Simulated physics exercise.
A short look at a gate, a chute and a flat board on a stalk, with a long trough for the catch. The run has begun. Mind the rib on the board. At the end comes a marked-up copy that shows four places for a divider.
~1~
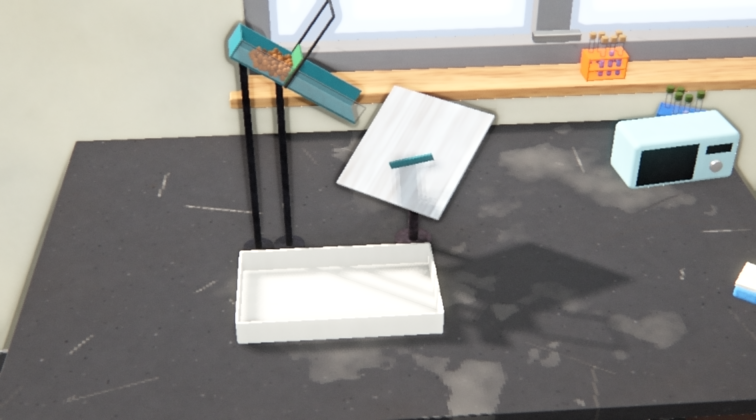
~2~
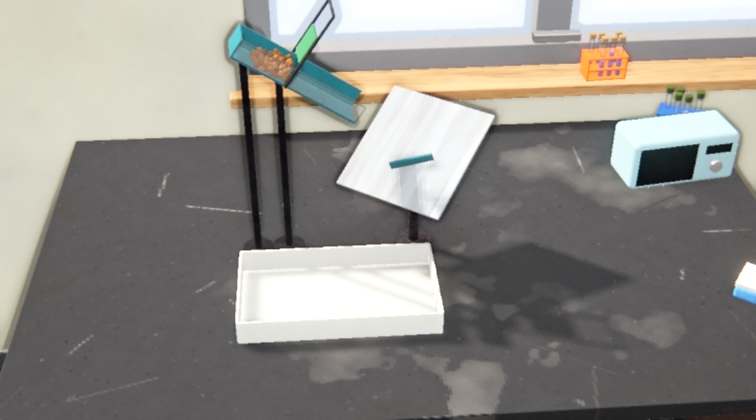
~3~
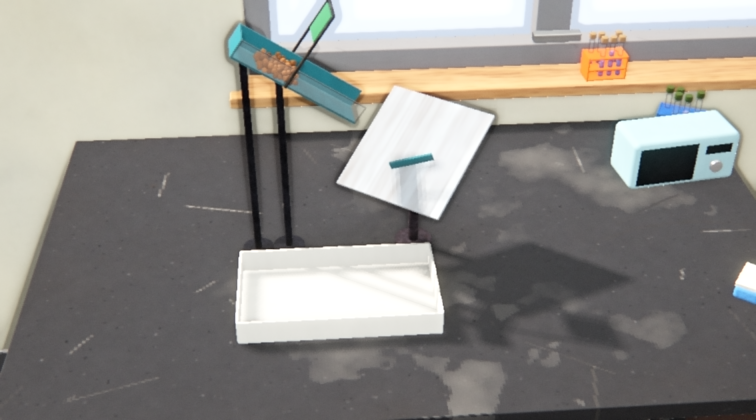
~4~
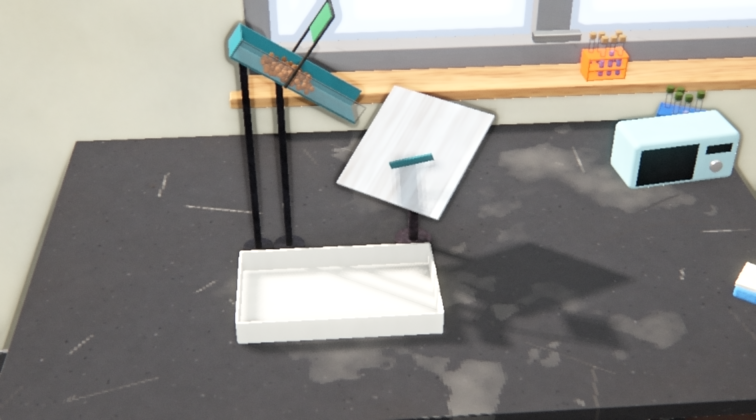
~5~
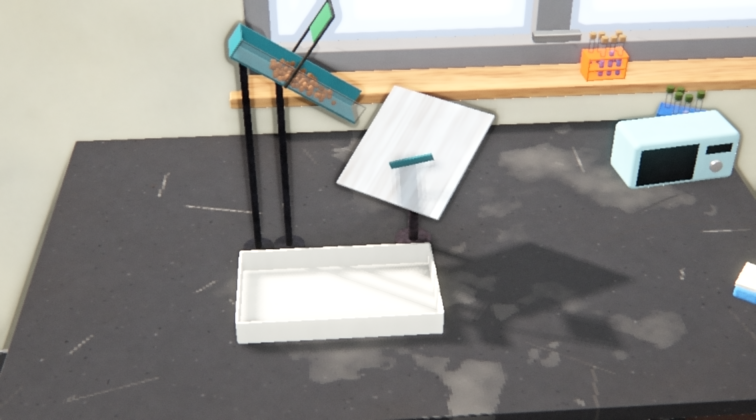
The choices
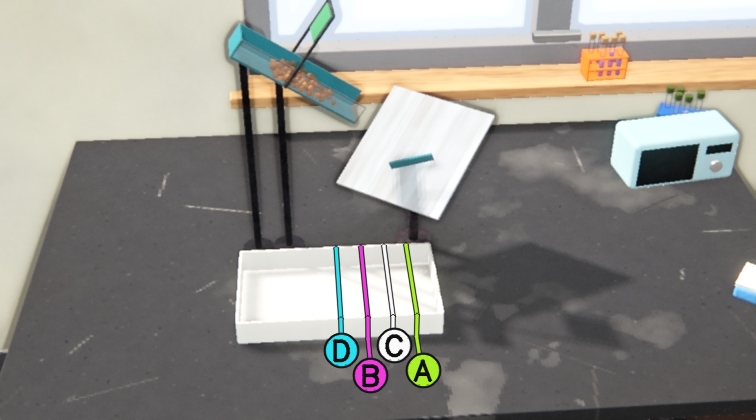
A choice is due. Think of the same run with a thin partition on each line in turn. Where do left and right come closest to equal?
Best: D.
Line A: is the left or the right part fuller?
More lands on the left.
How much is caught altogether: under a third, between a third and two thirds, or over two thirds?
It is over two thirds.
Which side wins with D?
The left side.
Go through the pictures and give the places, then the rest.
In the first picture, load behind the gate (275, 63), cereal balls; lip of the chute (353, 115), sloping gently.
In the second picture, middle of the board (415, 149), tilted fairly steeply; middle of its low edge (386, 200); of its high edge (443, 100).
In the third picture, front corners of the trough (237, 323) and (443, 313), empty; front of the load (295, 75).
In the fourth picture, middle of the load (286, 69); its front (309, 85), roughly a third of the way to the lip; rib from (432, 154) to (388, 163).
In the fifth picture, middle of the load (298, 76); its front (334, 103), roughly two thirds of the way to the lip.
On the marked copy, line A crosses the front rim at (416, 314); line B crosses the front rim at (367, 316); line C crosses the front rim at (392, 315); line D crosses the front rim at (340, 318).
If A is chosen, of what is caught, every piece on the left of the divider, not one piece on the right.
If B is chosen, of what is caught, almost all on the left of the divider, just a few on the right.
If C is chosen, of what is caught, almost all on the left of the divider, about a tenth on the right.
If D is chosen, of what is caught, roughly two thirds on the left of the divider, roughly a third on the right.
